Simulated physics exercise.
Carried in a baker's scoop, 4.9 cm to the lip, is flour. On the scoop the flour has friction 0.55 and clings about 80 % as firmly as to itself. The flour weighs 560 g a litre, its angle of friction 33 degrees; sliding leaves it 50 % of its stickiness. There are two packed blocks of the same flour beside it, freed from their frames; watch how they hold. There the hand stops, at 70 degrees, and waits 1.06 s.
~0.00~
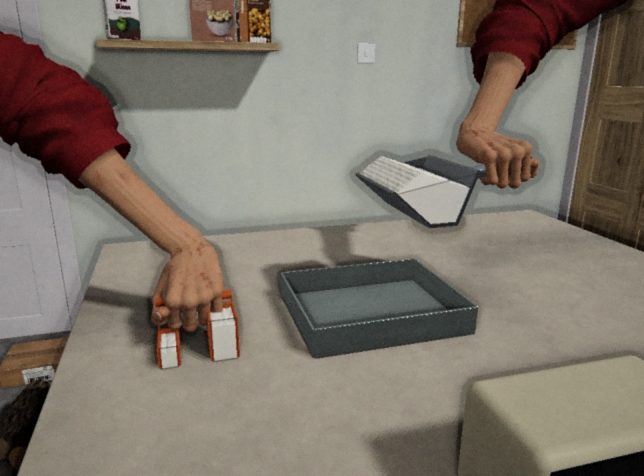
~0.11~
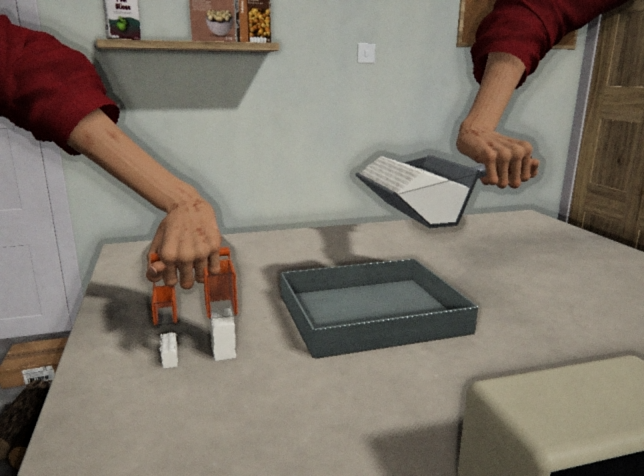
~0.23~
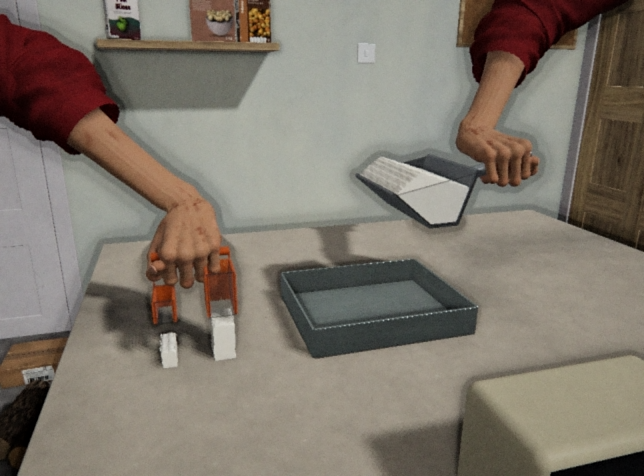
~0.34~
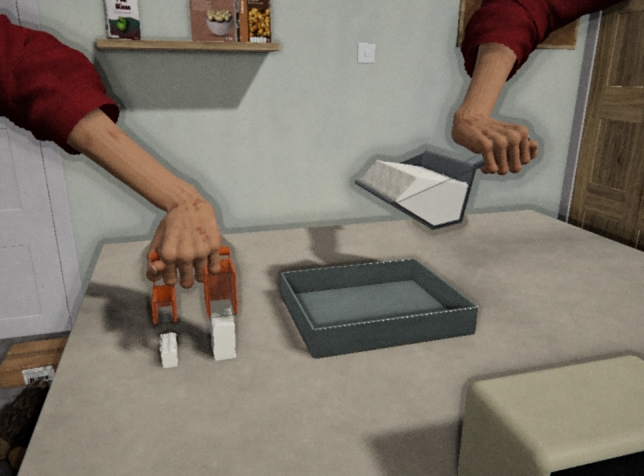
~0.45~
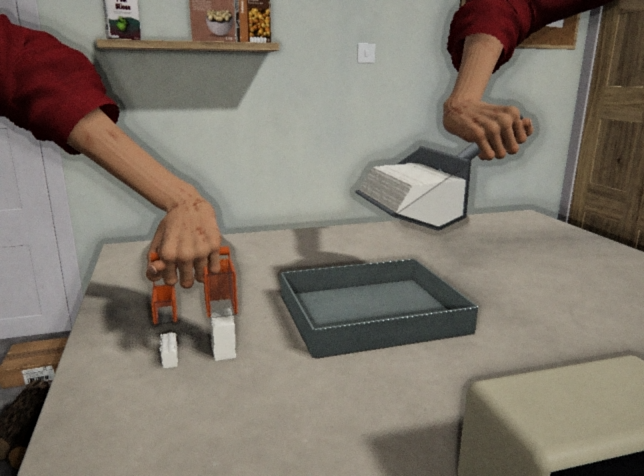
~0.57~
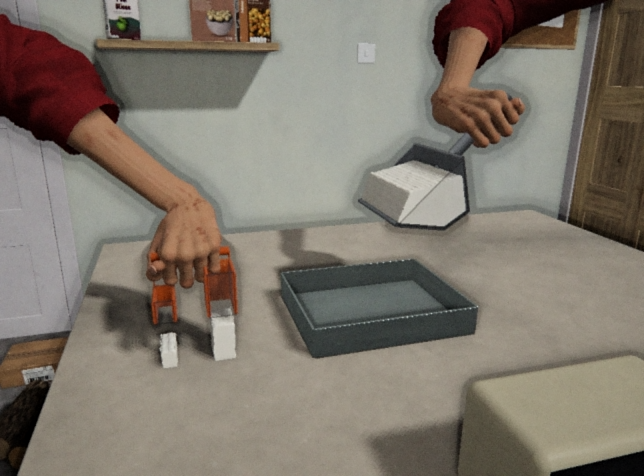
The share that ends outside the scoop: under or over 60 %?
The answer is below 60 %.
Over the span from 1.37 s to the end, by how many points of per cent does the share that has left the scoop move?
Close to 1 percent of the whole.
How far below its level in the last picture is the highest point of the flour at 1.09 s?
Roughly 1.5 centimetres, give or take.
By 0.81 s, the scoop is at 57 degrees and 0 % has left it.
By 1.09 s, the scoop is at 70 degrees and 0 % has left it.
By 1.37 s, the scoop is at 70 degrees and 51 % has left it.
By 1.65 s, the scoop is at 70 degrees and 51 % has left it.
By 1.91 s, at the end, the scoop is at 70 degrees and 52 % has left it.
